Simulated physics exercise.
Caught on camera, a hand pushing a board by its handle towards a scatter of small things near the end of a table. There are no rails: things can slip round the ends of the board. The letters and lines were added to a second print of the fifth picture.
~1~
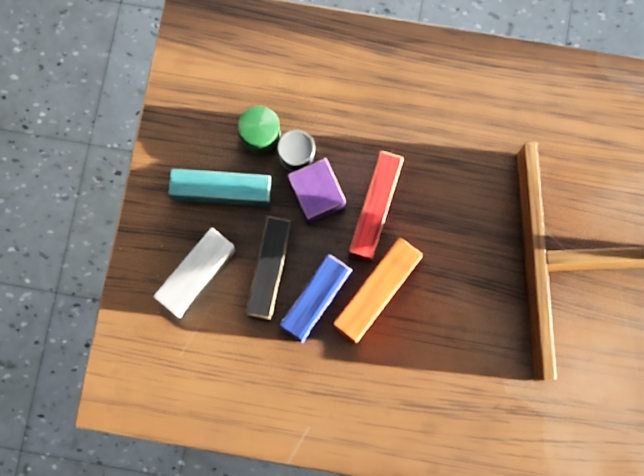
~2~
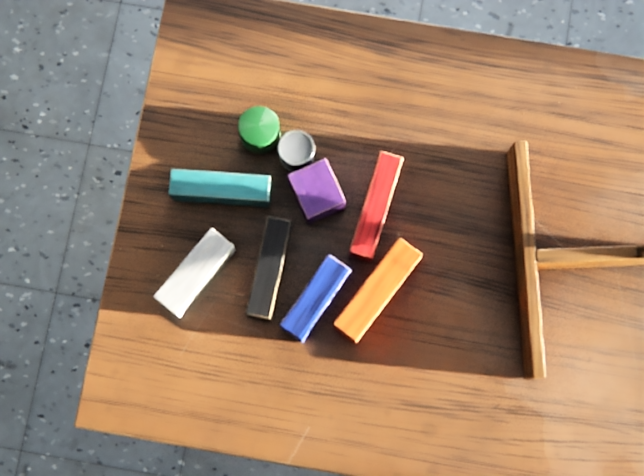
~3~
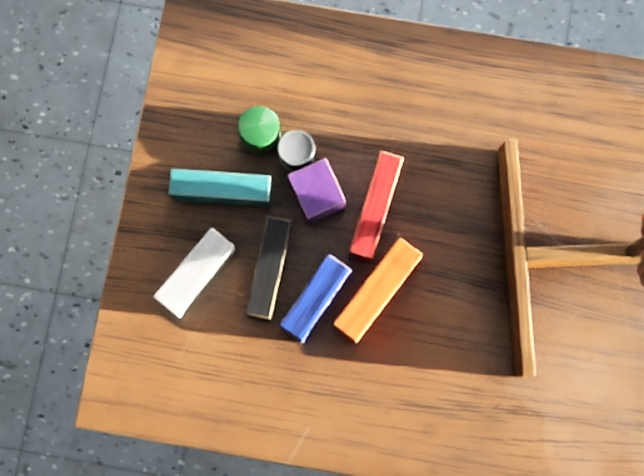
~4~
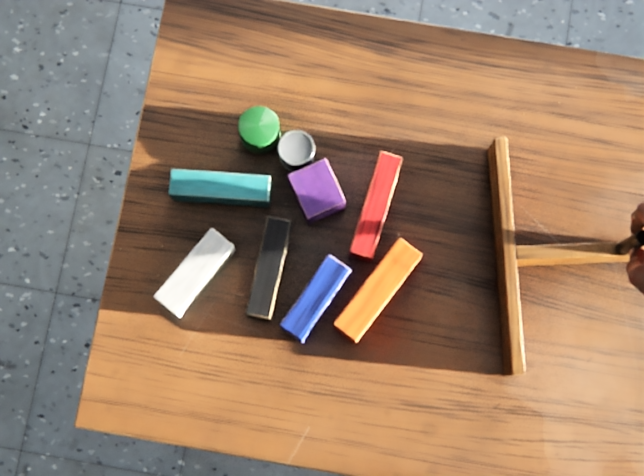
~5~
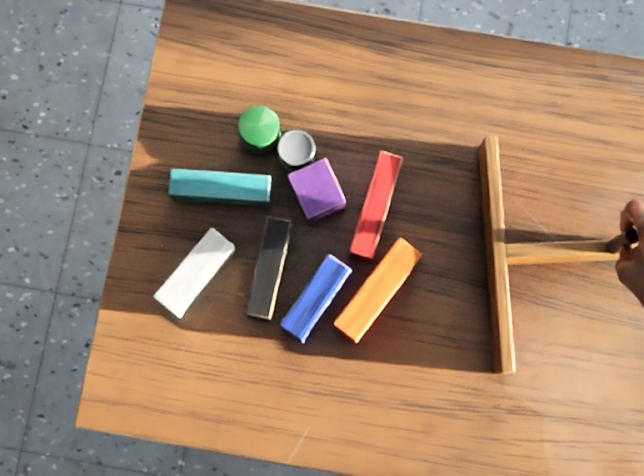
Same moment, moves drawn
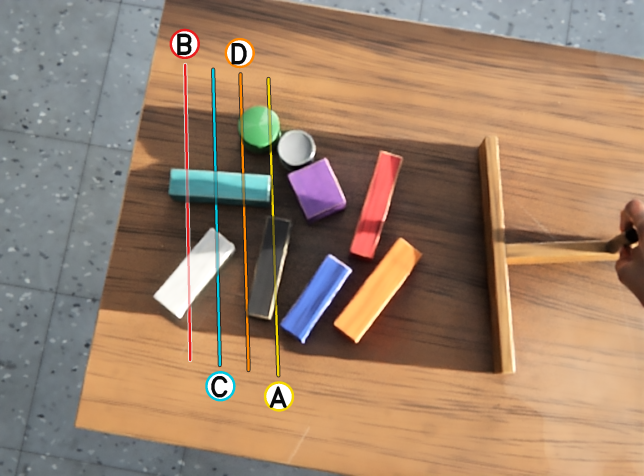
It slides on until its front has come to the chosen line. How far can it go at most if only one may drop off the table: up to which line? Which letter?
Up to line C.
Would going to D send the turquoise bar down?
By then, yes.
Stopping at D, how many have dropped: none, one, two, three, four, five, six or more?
In all, one.
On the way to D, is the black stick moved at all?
Yes.
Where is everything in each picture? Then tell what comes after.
The first picture shows black stick (270, 269); white bar (196, 274); purple block (316, 192).
The second picture shows board (530, 257); blue stick (316, 299).
The third picture shows board (520, 255); turquoise bar (221, 189).
The fourth picture shows board (509, 253); orange stick (377, 291).
The fifth picture shows board (500, 252); black stick (270, 269); white bar (196, 274); purple block (316, 192).
On the marked copy, A at (273, 223); B at (188, 208); C at (216, 213); D at (244, 218).
Taking C. A third of the way, board (398, 234); orange stick (362, 292); red stick (359, 205).
Two thirds of the way, board (297, 217); turquoise bar (161, 168); white bar (181, 272).
When it is over, board (218, 204); turquoise bar over the edge; white bar (117, 265); one fallen.
As for the rest, A is within the limit but short; B drops three; D is within the limit but short.
